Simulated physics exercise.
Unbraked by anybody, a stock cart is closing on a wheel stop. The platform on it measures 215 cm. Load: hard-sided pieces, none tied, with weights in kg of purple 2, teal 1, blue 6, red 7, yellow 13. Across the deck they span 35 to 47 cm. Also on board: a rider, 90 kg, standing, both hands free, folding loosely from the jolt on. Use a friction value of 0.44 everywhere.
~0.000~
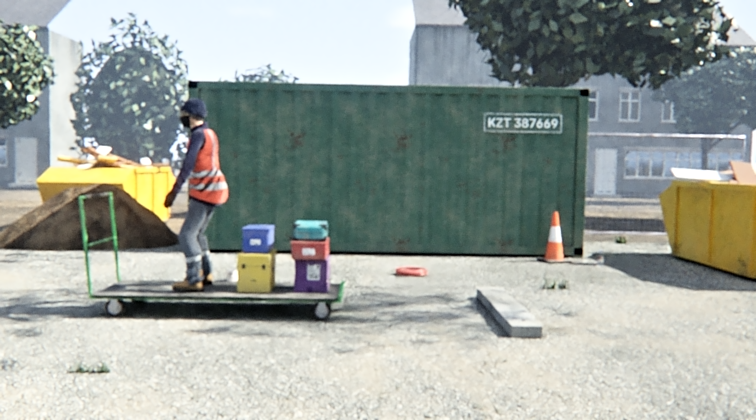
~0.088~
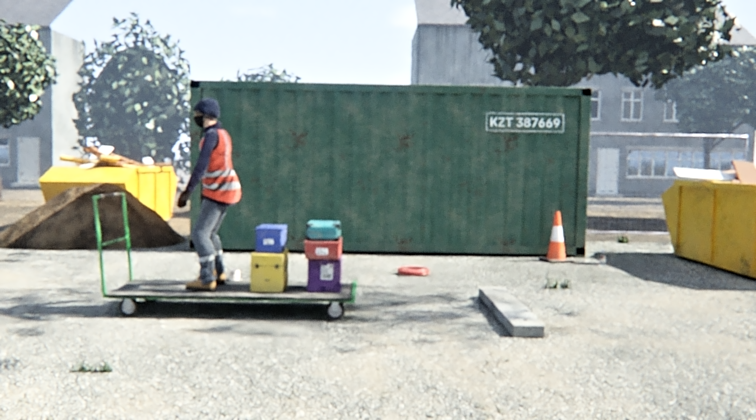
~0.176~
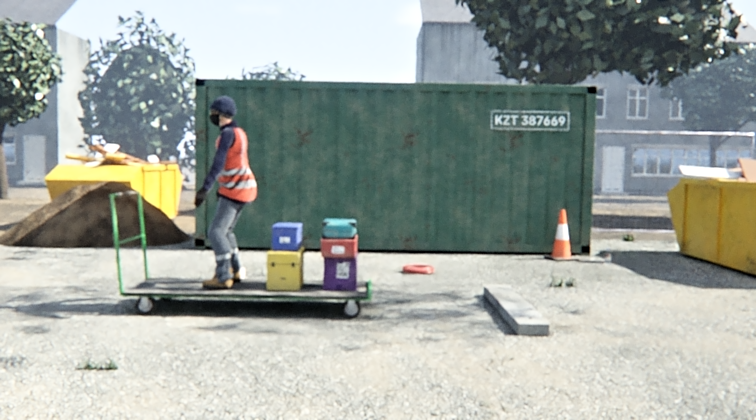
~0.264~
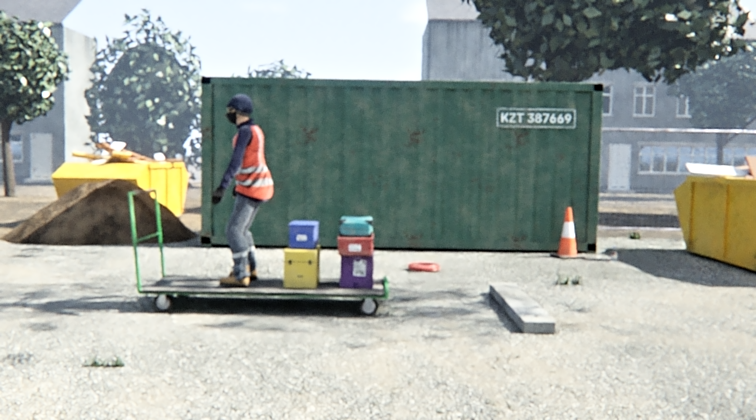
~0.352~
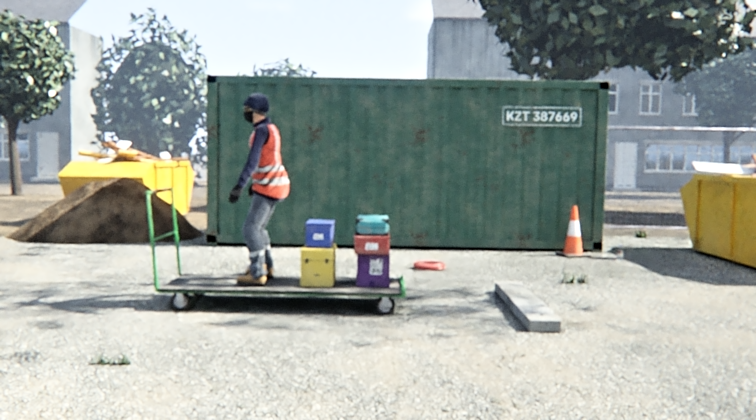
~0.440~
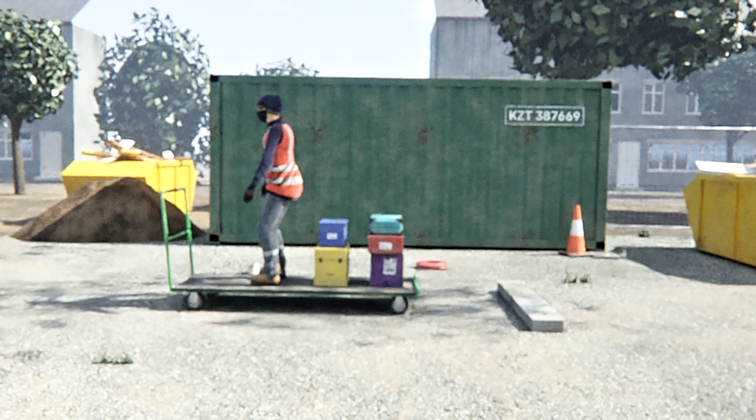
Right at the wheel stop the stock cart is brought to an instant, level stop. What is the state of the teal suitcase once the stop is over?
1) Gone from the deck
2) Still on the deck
(2) Still on the deck.
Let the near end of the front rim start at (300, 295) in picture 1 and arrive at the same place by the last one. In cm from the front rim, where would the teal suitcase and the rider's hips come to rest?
Rest points: Teal at 120 cm past, hips at 30 cm behind.
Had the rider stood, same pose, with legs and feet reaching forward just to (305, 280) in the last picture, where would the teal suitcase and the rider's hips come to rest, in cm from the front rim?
Neither reaches the rim: The teal item rests 10 cm behind, the hips 120 cm behind.
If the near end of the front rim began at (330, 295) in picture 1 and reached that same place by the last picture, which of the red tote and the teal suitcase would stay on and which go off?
With that change you'd find red shed and teal shed.
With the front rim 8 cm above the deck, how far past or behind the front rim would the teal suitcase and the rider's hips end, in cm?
So the teal one ends 10 cm short of the rim, and the hips end 110 cm short of it.
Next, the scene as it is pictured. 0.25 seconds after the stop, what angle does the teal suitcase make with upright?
About 0° from upright.
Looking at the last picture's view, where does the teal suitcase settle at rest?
At about (513, 227).
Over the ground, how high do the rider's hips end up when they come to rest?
Around 40 centimetres high.
After 1.29 s the deck stops.
After 1.54 s the teal suitcase is 12 cm behind the rim, tilted 0°, near (511, 227) in the last picture's view.
After 1.84 s the teal suitcase is 11 cm behind the rim, tilted 0°, near (512, 227) in the last picture's view.
After 2.29 s the teal suitcase is 11 cm behind the rim, tilted 0°, near (513, 227) in the last picture's view.
When all is still (4.2 s), nothing is past the rim; behind it, purple carton, teal suitcase, blue tote, red tote, yellow toolbox and the rider's hips.
